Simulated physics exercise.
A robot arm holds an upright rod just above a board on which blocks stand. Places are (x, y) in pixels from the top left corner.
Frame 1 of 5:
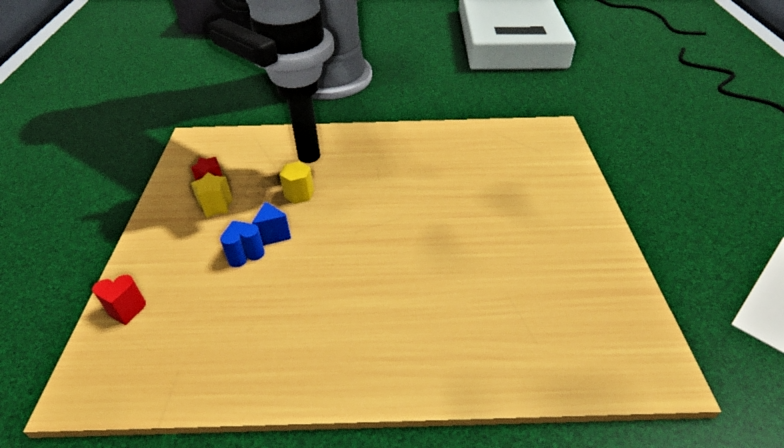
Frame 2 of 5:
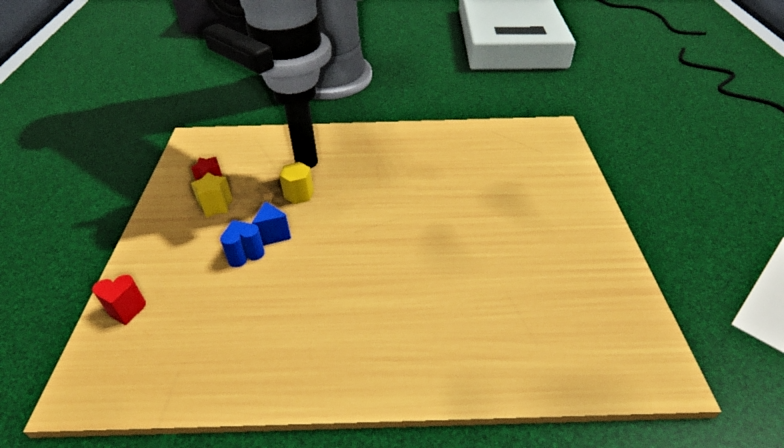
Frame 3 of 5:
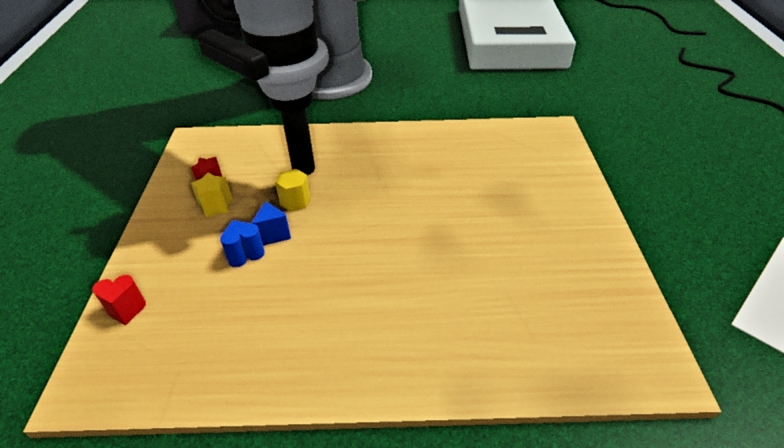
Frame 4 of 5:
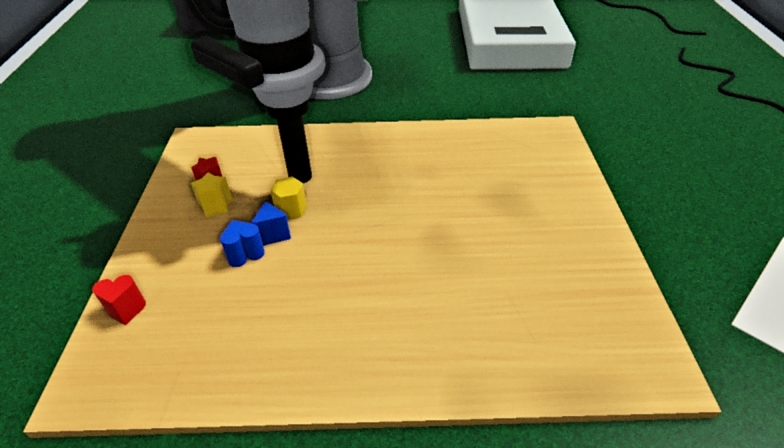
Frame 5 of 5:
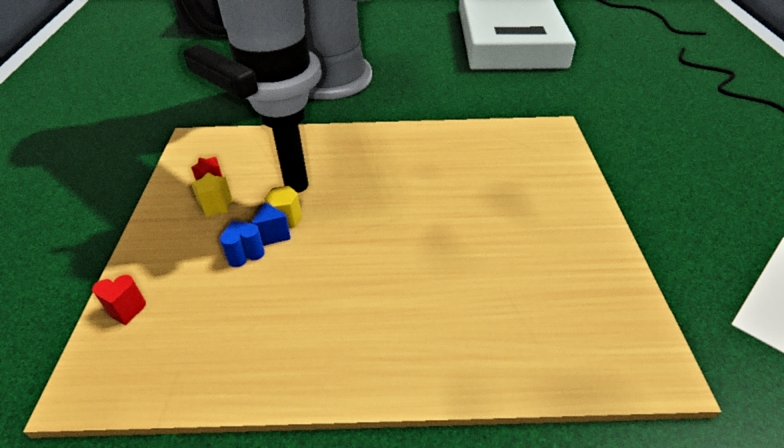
A robot arm with a black upright rod reaches over a pale wooden board on a green surface, seen from above and in front by a still camera. Blue heart and triangle blocks sit left of centre, a yellow hexagon above them, red and yellow stars at upper left, and a red heart near the left edge. The rod slides slightly down and left, pushing the hexagon toward the triangle.
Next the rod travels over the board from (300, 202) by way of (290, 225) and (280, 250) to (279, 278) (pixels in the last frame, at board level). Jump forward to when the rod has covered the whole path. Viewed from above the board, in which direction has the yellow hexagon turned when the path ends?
The block spins clockwise.
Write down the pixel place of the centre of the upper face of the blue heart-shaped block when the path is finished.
At pixel (210, 254).
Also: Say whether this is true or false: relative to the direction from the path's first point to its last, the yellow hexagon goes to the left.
Answer: False.
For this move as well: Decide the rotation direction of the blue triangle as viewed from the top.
From above, it looks like the blue triangle goes counterclockwise.
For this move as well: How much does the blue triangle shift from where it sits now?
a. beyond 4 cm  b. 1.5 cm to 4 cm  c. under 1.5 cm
It's a.
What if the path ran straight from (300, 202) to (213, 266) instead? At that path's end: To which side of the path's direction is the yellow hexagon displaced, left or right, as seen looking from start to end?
To the left.
The first path, step by step. One third of the way, rod (286, 209); blue heart-shaped block (230, 244), turned 60° clockwise; blue triangle (256, 237), turned 30° anticlockwise; yellow hexagon (264, 218), turned 20° clockwise.
Two thirds of the way, rod (276, 235); blue heart-shaped block (215, 252), turned 75° clockwise; blue triangle (240, 265), turned 20° anticlockwise; yellow hexagon (249, 243), turned 40° clockwise.
At the end, rod (275, 262); blue heart-shaped block (210, 254), turned 90° clockwise; blue triangle (227, 278), turned 25° anticlockwise; yellow hexagon (242, 257), turned 90° clockwise.
